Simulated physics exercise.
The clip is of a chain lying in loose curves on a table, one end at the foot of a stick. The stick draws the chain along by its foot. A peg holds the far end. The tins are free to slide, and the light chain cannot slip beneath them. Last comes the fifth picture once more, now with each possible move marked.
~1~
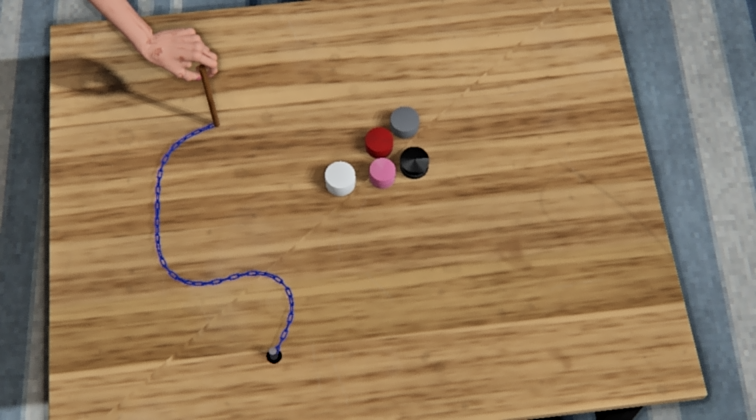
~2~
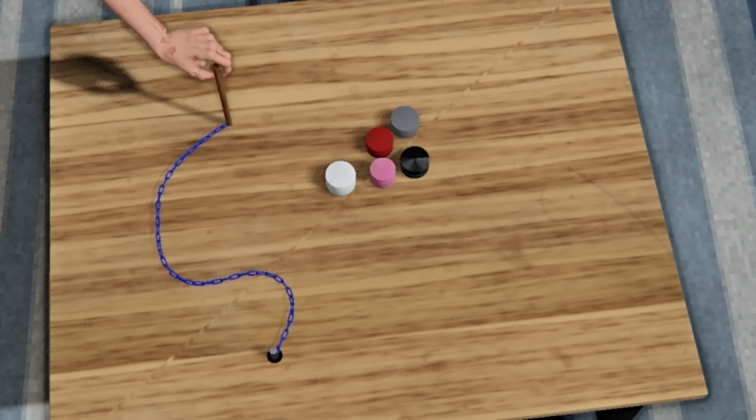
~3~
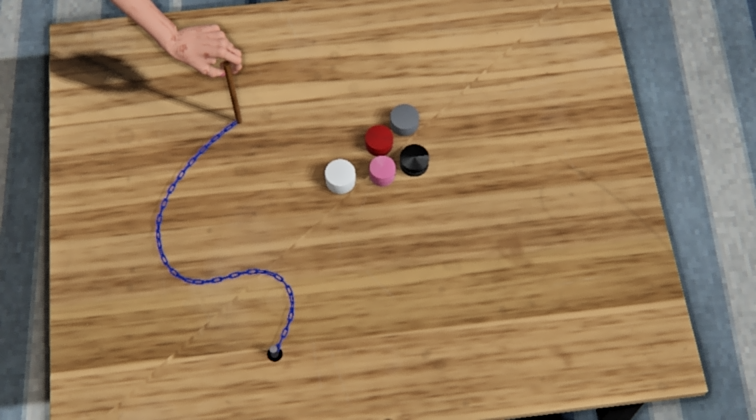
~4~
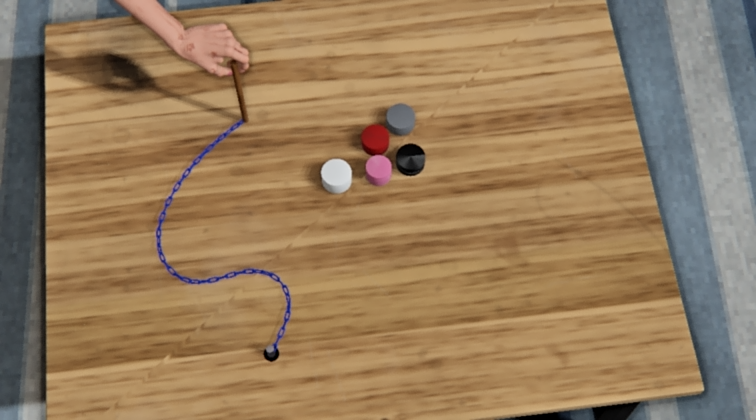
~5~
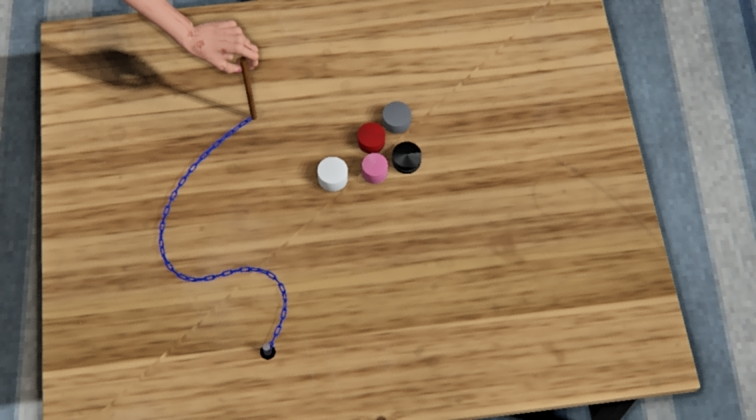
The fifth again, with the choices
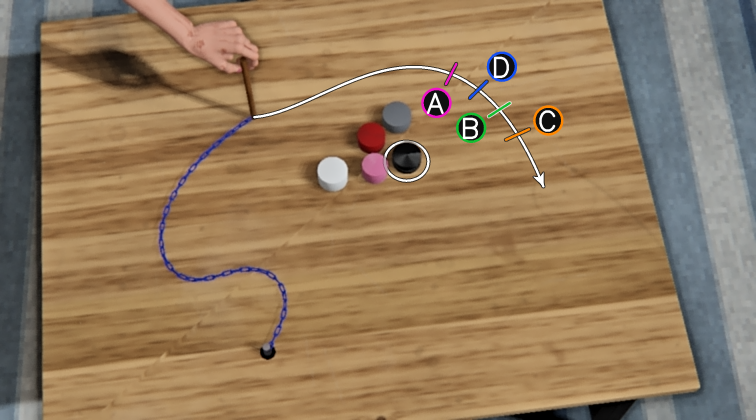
A hand at the upper left draws a stick steadily rightward, its foot pulling the upper end of a blue chain across a wooden table seen from high above, while the camera drifts very slightly. The chain's lower end stays at a dark peg near the bottom edge, its upper curve slanting and straightening somewhat. White, pink, red, grey and black tins cluster right of the chain, undisturbed.
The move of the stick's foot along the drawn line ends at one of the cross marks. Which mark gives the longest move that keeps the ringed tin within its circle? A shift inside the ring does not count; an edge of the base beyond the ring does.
At B, and not beyond.
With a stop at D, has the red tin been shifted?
No.
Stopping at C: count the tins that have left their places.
Four.
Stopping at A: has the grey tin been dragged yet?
By then, no.
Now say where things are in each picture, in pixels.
In the first picture, black tin (414, 163); red tin (379, 143); grey tin (405, 123).
In the second picture, grey tin (405, 122); white tin (341, 179).
In the third picture, peg (274, 352); pink tin (382, 171).
In the fourth picture, black tin (411, 160); red tin (375, 140).
In the fifth picture, grey tin (397, 117); white tin (333, 174); peg (267, 350).
On the marked copy, A at (451, 74); B at (499, 110); C at (518, 134); D at (478, 90); the ring at (407, 161); the route from (254, 117) via (430, 68) to (543, 187).
Following B. Soon after the start, foot of the stick (343, 85); black tin (407, 158).
Later, foot of the stick (434, 69); black tin (407, 158).
In the end, foot of the stick (499, 110); black tin (407, 159); red tin (382, 146); grey tin (409, 134); white tin (349, 181); the black tin is still in its ring.
As for the rest, A is safe but short; C drags the ringed tin to (415, 170); D is safe but short.
